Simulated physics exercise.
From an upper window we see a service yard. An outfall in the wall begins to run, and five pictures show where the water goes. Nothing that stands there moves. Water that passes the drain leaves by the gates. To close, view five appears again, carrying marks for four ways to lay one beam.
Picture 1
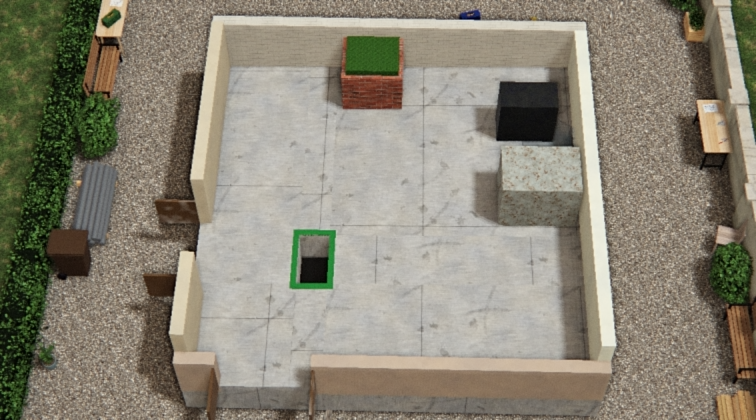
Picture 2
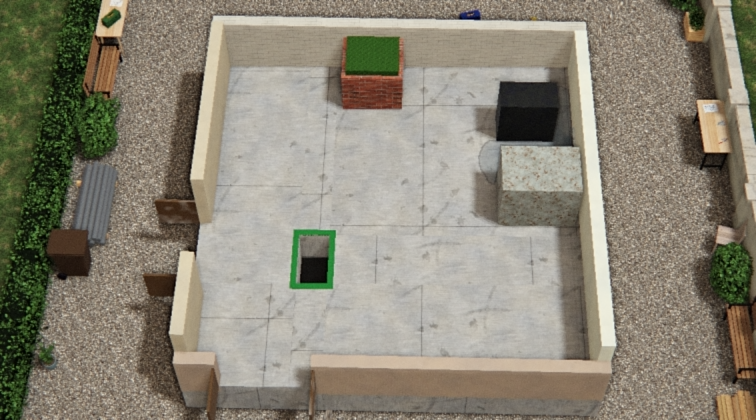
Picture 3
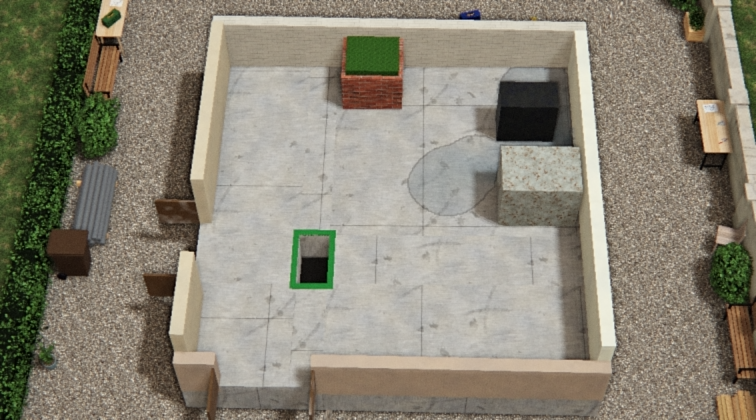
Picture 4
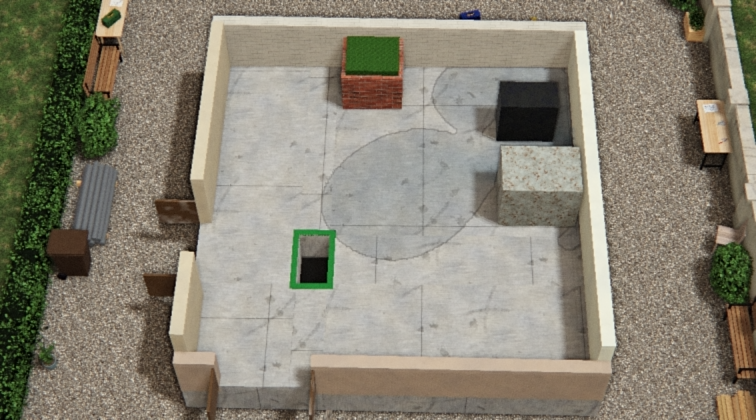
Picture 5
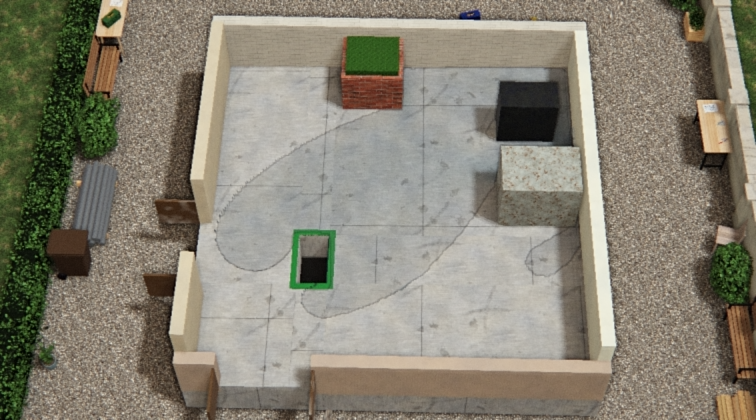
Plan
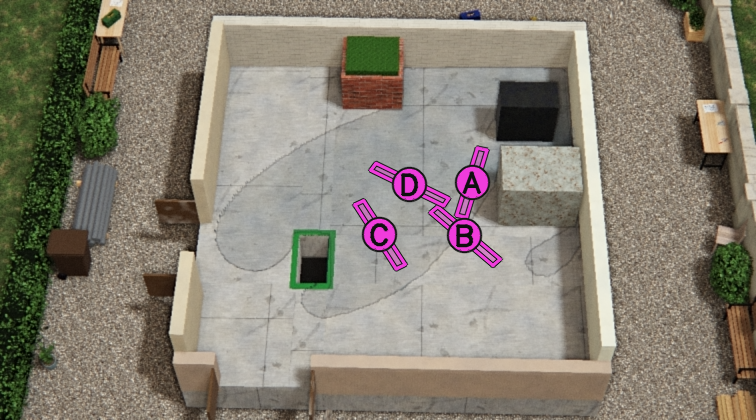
Water spreads left from between two blocks across the paved yard and reaches the green-edged gully.
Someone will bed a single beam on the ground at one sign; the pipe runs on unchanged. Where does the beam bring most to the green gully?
B is best.
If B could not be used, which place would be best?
It is A.
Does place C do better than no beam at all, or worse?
Worse.
In magenta, A from (461, 216) to (482, 149); B from (434, 209) to (496, 262); C from (359, 202) to (400, 266); D from (373, 166) to (446, 202).
Choosing A, about 12 % of the stream goes into the green gully, about 88 % out by the gates.
Choosing B, about 33 % of the stream goes into the green gully, about 66 % out by the gates.
Choosing C, about 5 % of the stream goes into the green gully, about 93 % out by the gates.
Choosing D, about 5 % of the stream goes into the green gully, about 93 % out by the gates.
